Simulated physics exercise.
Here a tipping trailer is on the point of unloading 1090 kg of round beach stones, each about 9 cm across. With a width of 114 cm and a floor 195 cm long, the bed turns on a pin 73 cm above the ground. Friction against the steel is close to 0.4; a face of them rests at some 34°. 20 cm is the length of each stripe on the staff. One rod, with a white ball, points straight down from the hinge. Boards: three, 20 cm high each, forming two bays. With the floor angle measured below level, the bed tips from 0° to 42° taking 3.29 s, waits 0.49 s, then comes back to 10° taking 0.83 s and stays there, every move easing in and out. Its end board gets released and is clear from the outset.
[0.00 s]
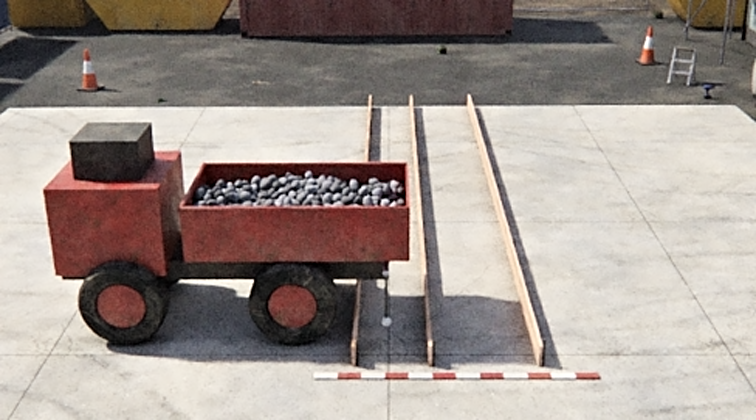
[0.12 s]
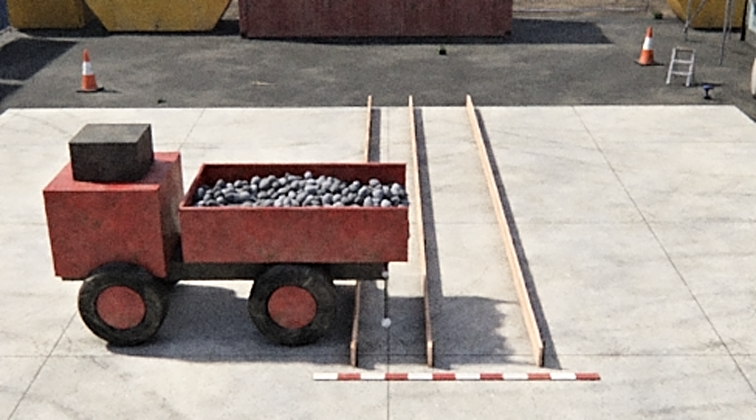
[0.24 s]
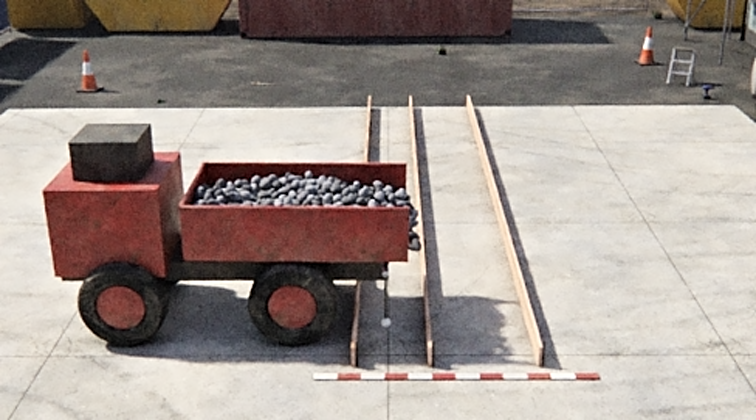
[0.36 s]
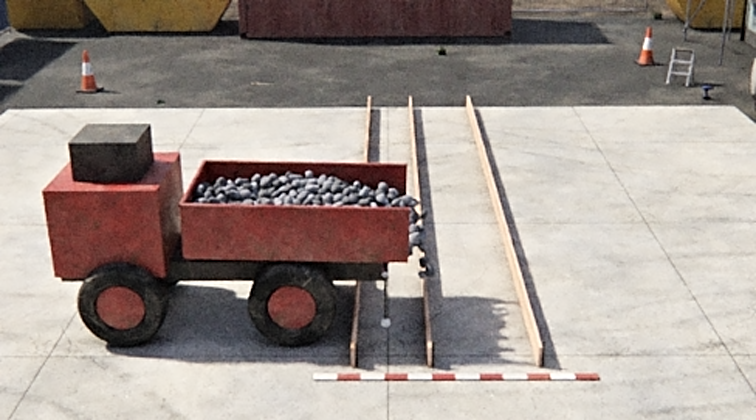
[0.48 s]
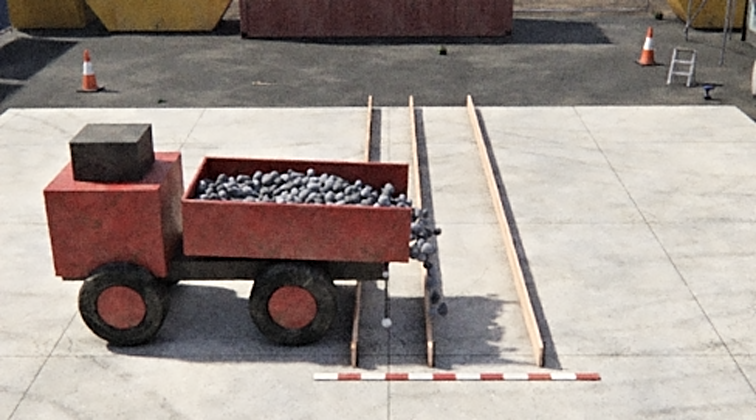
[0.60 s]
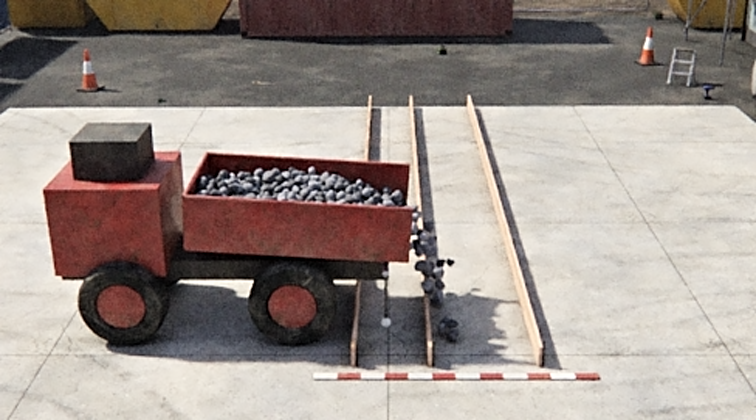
Grey rounded stones sit heaped in the red bed of a block-shaped truck, then begin slipping over its open right end. A small stream of them drops past the nearby wooden rails while the bed tilts very slightly, and by the close a few stones reach the pale concrete, with most still aboard.
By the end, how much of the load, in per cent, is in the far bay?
85 %.
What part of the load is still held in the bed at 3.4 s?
About 0% remains inside.
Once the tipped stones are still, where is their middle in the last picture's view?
Middle at around (477, 302), I'd say.
After 2.5 s the floor is at 35°; 44 % in the bed, 5 % in the near bay, 51 % in the far bay; the foremost stones are at (517, 303).
After 3.4 s the floor is at 42°; 0 % in the bed, 6 % in the near bay, 87 % in the far bay, 6 % past the last board; the foremost stones are at (592, 317).
After 5.1 s the floor is at 10°; 0 % in the bed, 8 % in the near bay, 84 % in the far bay, 8 % past the last board; the foremost stones are at (636, 329).
After 8.0 s the floor is at 10°; 0 % in the bed, 8 % in the near bay, 84 % in the far bay, 8 % past the last board; the foremost stones are at (636, 329).
